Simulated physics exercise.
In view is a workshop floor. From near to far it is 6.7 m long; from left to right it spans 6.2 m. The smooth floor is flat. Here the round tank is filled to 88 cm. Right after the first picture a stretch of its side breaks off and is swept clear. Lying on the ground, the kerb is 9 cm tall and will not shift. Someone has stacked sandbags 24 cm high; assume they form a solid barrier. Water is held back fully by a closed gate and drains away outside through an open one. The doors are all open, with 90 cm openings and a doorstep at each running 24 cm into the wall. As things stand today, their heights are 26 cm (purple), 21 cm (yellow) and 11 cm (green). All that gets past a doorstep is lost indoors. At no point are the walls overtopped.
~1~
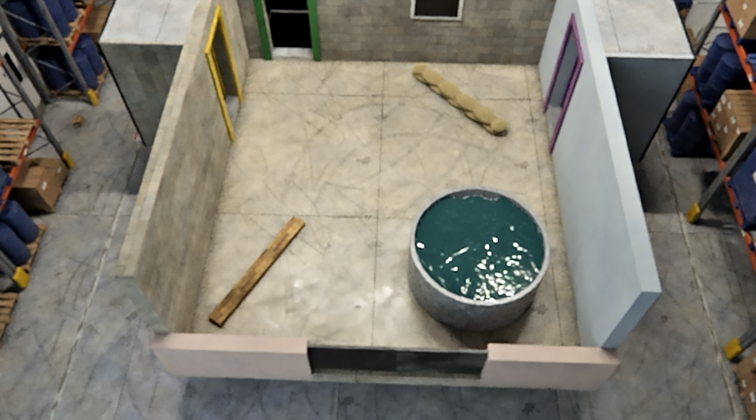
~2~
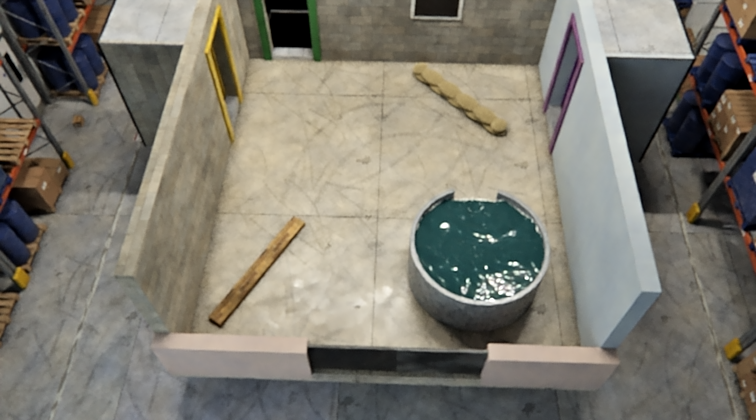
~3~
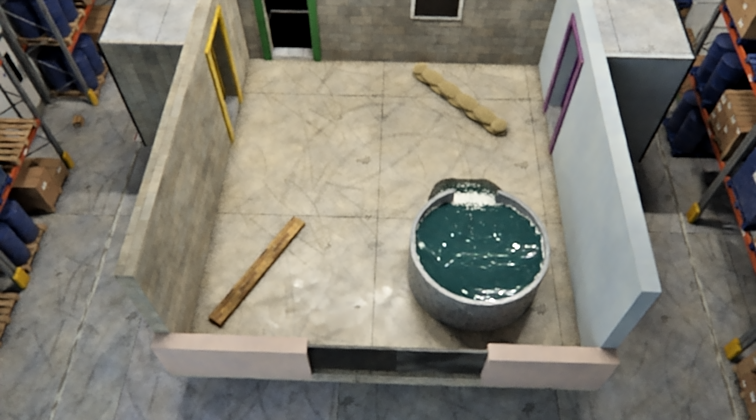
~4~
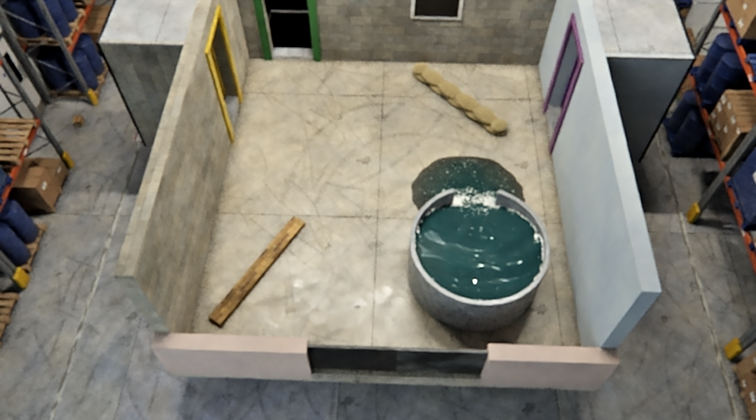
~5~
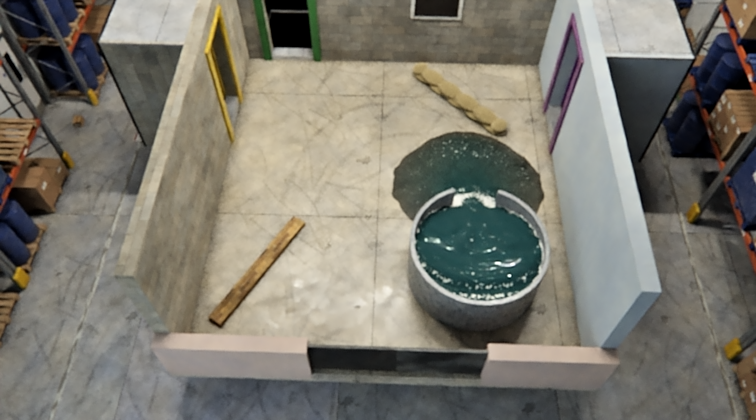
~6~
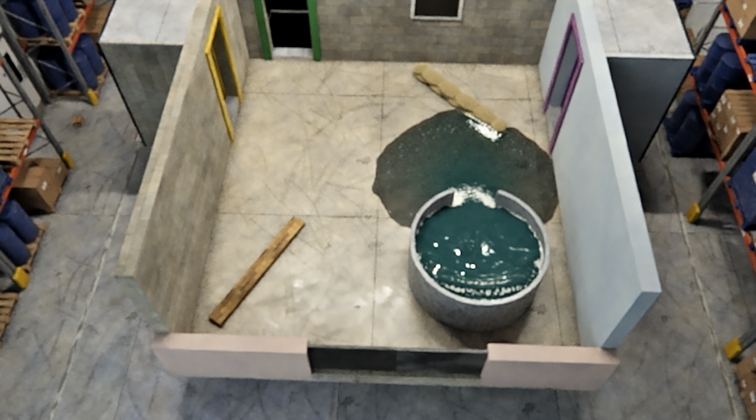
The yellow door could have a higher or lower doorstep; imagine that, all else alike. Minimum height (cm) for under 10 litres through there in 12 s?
Roughly 13.5 cm.
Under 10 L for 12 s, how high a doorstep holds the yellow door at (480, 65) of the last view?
It needs roughly 13.5 cm.
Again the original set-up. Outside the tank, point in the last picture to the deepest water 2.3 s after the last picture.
(257, 65).
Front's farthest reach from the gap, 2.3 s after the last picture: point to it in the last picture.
Close to pixel (250, 59).
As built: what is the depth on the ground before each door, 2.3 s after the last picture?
Door depths (cm): Purple = 16, yellow = 8, green = 13.
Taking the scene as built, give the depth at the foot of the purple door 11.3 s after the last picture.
It works out to about 7.5 centimetres deep.
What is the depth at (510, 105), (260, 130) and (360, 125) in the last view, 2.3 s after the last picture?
About 3, 1 and 2 cm respectively.
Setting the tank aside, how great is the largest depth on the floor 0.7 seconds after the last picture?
Up to some 36 centimetres, I'd say.
Then, 0.7 s after the last picture water covers 30 % of the floor, deepest (36 cm) near (467, 211); it has not reached the yellow door.
Then, 2.3 s after the last picture water covers 45 % of the floor, deepest (40 cm) near (257, 65); 8 cm at the yellow door, 0 litres in over its 21 cm doorstep.
Then, 11.3 s after the last picture water covers 95 % of the floor, deepest (16 cm) near (571, 304); 8 cm at the yellow door, 0 litres in over its 21 cm doorstep.
At the yellow door as built, the water peaked near 16 cm, 3.9 s after the last picture.
With a doorstep of 10.5 cm, 33 litres would have come in within the 12 s; with 14.5 cm, 5 litres. So under 10 litres takes about 13.5 cm.
